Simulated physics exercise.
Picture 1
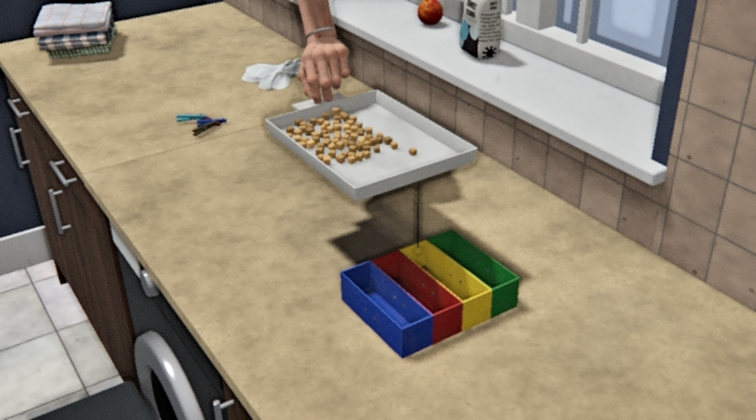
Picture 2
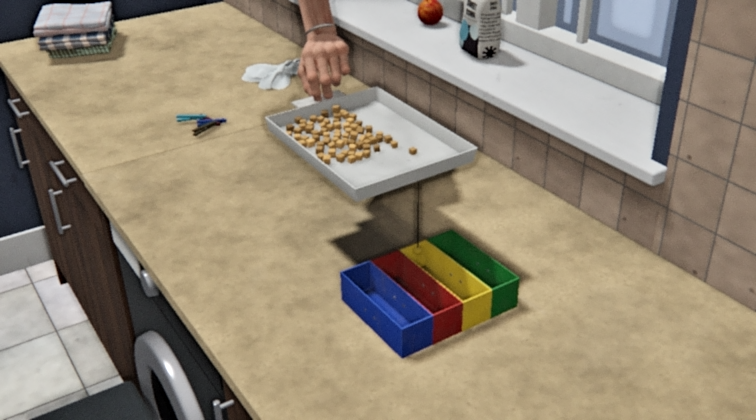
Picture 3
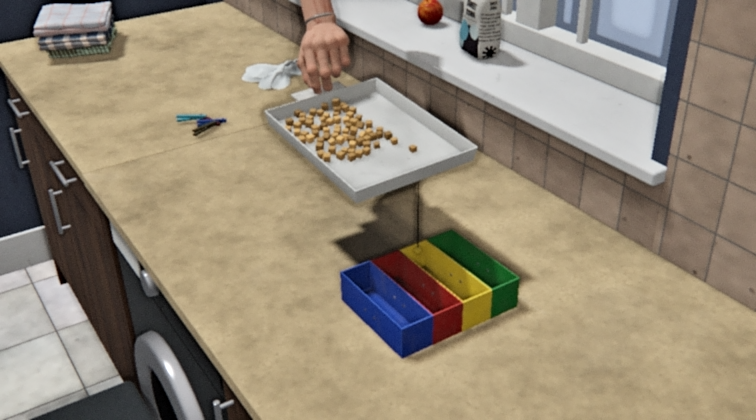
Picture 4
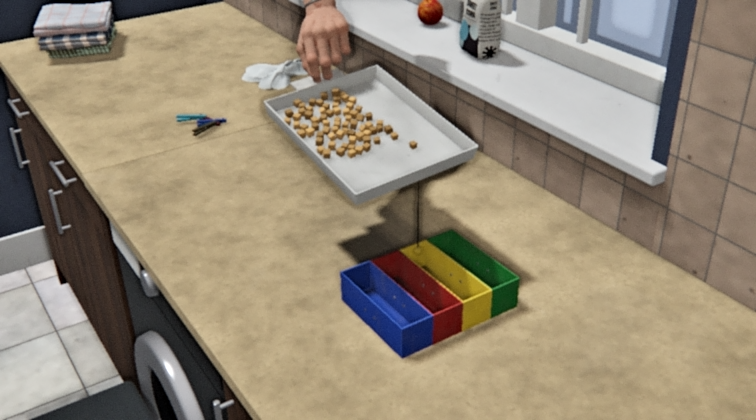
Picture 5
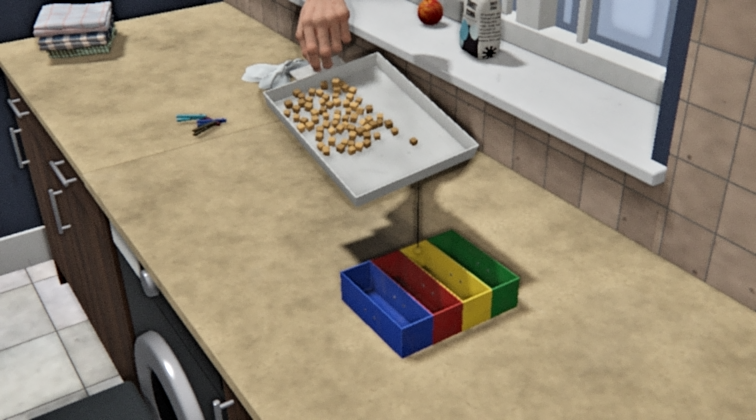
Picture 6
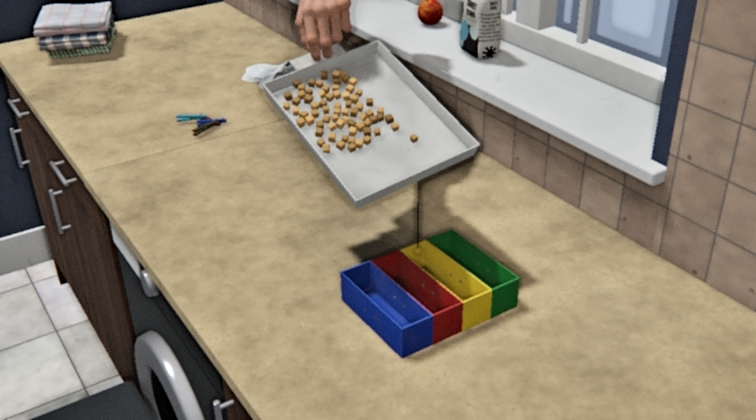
A hand gripped the far end of a white tray of small wooden cubes above a blue, red, yellow and green box, then raised that end, tilting the tray steadily more toward its lower left corner.
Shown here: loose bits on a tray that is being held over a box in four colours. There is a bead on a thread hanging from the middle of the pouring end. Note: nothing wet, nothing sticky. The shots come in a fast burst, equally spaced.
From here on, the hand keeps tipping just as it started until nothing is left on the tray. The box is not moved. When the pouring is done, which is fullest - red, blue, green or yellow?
Fullest: The blue cell.
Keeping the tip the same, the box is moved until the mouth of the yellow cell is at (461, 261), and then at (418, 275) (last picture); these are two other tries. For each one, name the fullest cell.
Try one: The blue cell; try two: That red cell.
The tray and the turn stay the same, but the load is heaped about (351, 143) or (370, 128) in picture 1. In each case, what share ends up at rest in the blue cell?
It comes to about 40 per cent the first time and about 60 per cent the second.
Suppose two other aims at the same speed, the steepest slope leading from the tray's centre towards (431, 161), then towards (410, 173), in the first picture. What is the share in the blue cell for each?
You'd see roughly 0 per cent the first time and 20 per cent the second.
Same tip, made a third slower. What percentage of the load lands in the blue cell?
It would be close to 50 per cent.
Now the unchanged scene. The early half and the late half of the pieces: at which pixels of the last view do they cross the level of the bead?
The opening part goes through (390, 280); what follows goes through (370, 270).
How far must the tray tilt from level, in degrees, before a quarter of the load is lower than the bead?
It's turned some 110 degrees by then.
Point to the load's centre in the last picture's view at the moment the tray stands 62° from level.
In the last view, the load is centred close to (366, 170).
Just after the last frame, tray tipped steeply; almost all on the tray; just a few falling or outside the box.
A moment on, tray tipped right over; the larger part on the tray; just a few in the blue cell; just a few in the red cell; just a few in the green cell; about a tenth falling or outside the box.
Further on, tray tipped past a quarter turn; roughly half in the blue cell; roughly a quarter in the red cell; just a few in the green cell; roughly a quarter falling or outside the box.
When it is over, tray tipped past a quarter turn; roughly half in the blue cell; roughly a quarter in the red cell; just a few in the green cell; not one in the yellow cell; roughly a quarter outside the box.
